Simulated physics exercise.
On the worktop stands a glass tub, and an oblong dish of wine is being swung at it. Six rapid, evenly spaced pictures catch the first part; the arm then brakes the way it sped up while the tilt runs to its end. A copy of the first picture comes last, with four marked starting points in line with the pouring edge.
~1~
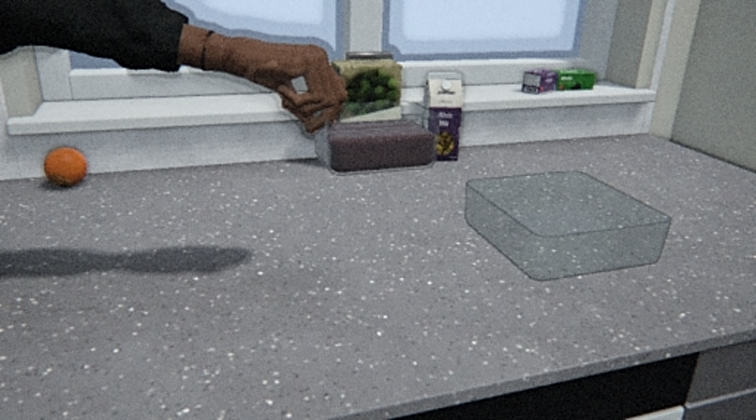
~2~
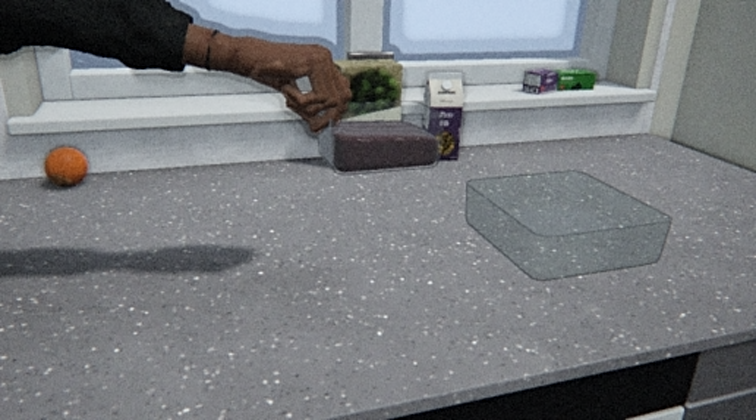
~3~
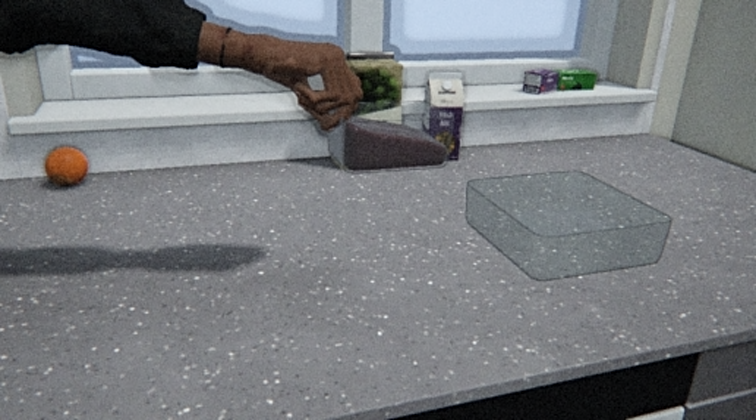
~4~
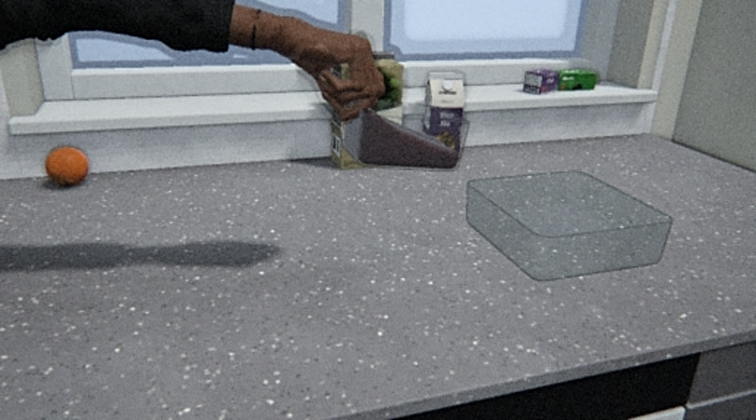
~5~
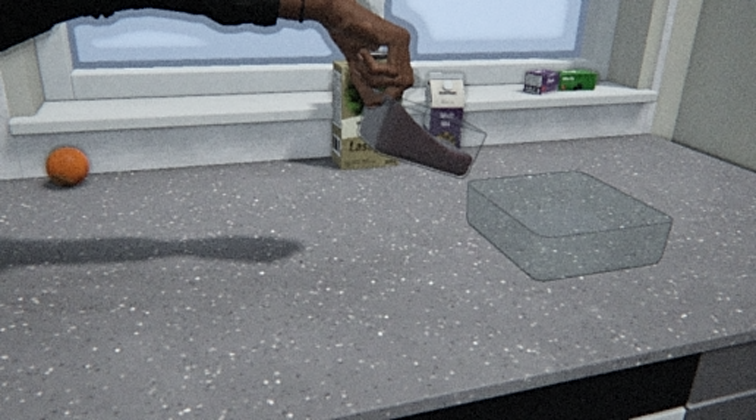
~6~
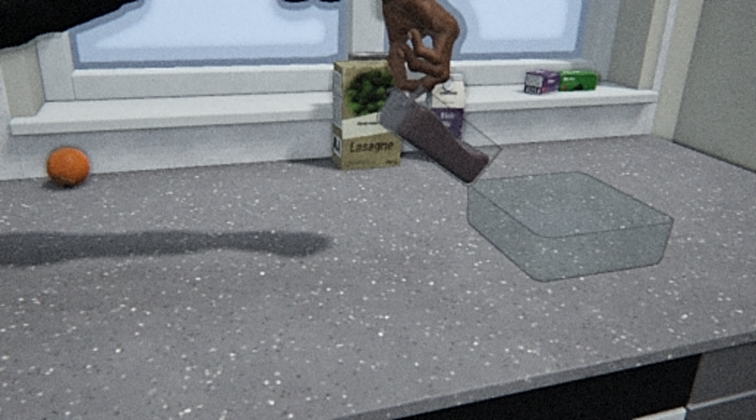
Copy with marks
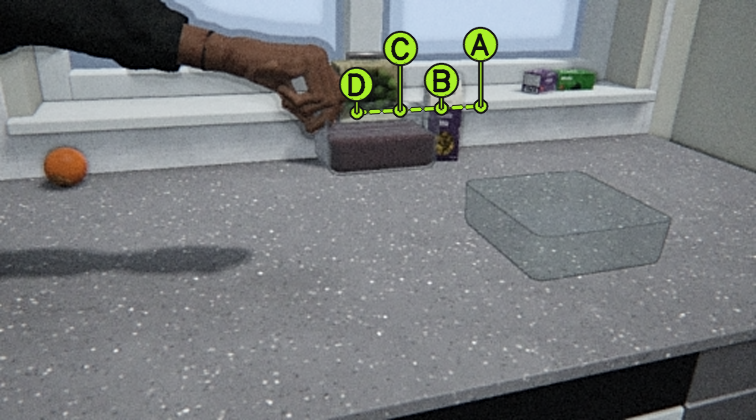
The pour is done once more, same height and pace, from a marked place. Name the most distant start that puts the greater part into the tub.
C is the one.
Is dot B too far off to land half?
No, not at all.
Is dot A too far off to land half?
No.
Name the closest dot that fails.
Dot D.
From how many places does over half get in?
Three of the four.
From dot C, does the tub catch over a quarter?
Yes, it does.
On the marked copy, A at (480, 106); B at (441, 108); C at (400, 110); D at (356, 112).
For dot A, about 86 % lands in the tub, 6 % falls short and 7 % goes beside or beyond.
For dot B, about 82 % lands in the tub, 6 % falls short and 12 % goes beside or beyond.
For dot C, about 63 % lands in the tub, 22 % falls short and 14 % goes beside or beyond.
For dot D, about 32 % lands in the tub, 58 % falls short and 10 % goes beside or beyond.
